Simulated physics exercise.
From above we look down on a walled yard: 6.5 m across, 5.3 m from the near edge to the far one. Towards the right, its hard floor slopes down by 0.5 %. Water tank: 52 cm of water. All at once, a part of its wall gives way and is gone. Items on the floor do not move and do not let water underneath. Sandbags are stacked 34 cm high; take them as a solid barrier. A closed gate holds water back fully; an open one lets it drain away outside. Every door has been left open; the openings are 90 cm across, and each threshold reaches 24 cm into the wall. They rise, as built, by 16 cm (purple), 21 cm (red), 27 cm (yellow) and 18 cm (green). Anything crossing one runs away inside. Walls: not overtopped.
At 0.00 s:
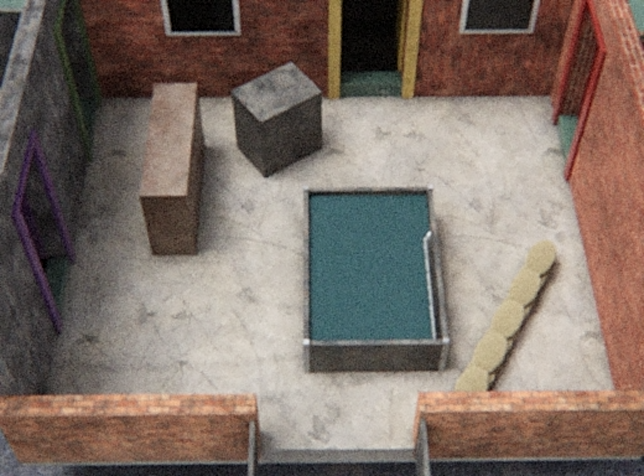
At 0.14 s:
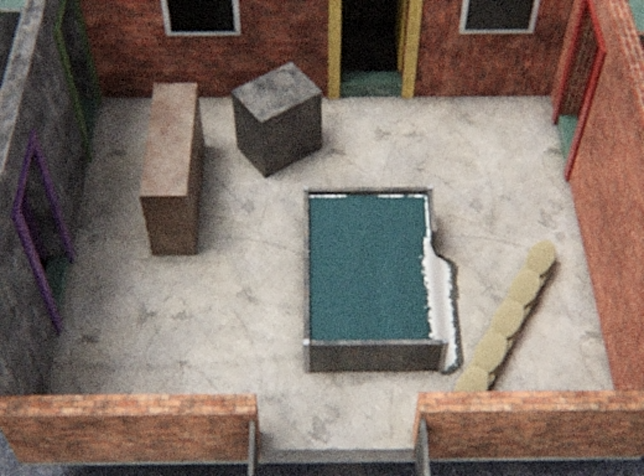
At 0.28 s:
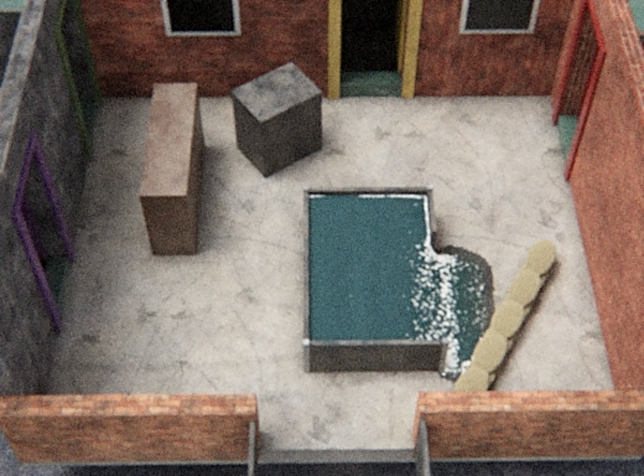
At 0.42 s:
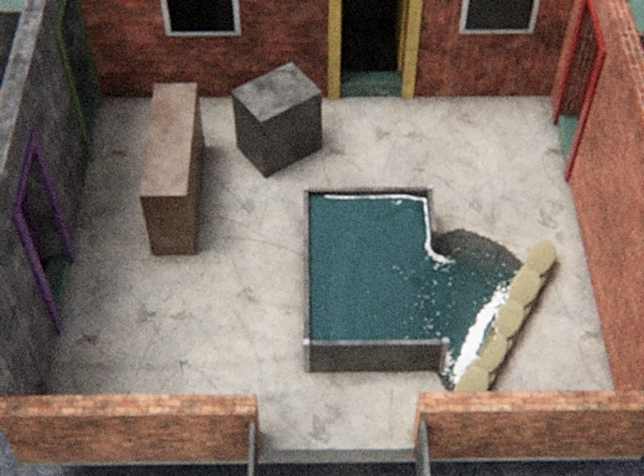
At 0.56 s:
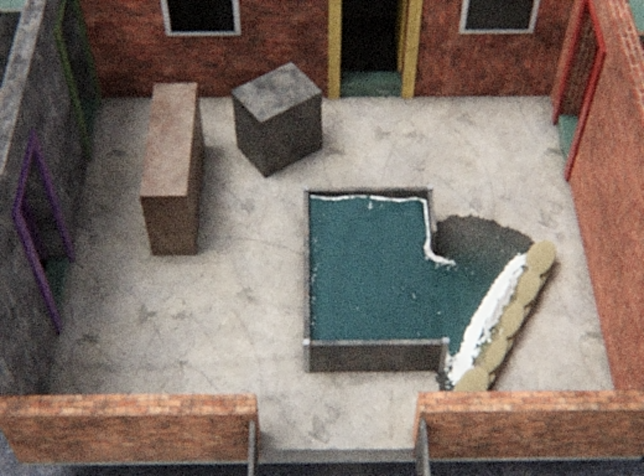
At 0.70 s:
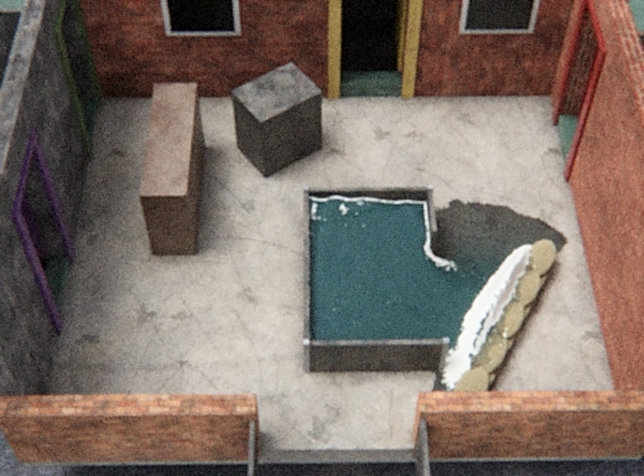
Water bursting through the right side of a tank in a walled yard, foaming against sandbags and spreading along them toward the back.
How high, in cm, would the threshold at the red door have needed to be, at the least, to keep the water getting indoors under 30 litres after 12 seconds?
About 10 cm.
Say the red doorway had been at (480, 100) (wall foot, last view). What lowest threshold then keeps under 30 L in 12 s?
Roughly 14.5 cm.
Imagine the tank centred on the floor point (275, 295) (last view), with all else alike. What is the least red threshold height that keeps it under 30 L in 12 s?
Then it needs to be around 10.0 cm high.
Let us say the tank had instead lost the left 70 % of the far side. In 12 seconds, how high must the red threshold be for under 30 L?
You'd want it roughly 12.5 centimetres tall.
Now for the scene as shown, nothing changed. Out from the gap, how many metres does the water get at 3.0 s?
Around 4.2 m from the gap.
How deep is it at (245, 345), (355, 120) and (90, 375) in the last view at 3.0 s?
Depths of roughly 0 cm, 1 cm and 0 cm, in that order.
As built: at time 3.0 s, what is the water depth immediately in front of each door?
Door by door, in centimetres - purple 0, red 13, yellow 9, green 0.
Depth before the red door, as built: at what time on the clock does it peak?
The level tops out near 4.0 seconds.
After 1.4 s water covers 20 % of the floor, deepest (42 cm) near (469, 358); it has not reached the red door.
After 3.0 s water covers 40 % of the floor, deepest (26 cm) near (526, 99); 13 cm at the red door, 0 litres in over its 21 cm threshold.
After 12.0 s water covers 95 % of the floor, deepest (10 cm) near (593, 294); 7 cm at the red door, 0 litres in over its 21 cm threshold.
At the red door as built, the water arrived by 1.5 s and peaked near 17 cm at 4.0 s.
Run again over the same 12 s with other heights there, 48 litres in over 9 cm, 15 litres over 12 cm. The limit of 30 litres is kept from about 10 cm up.
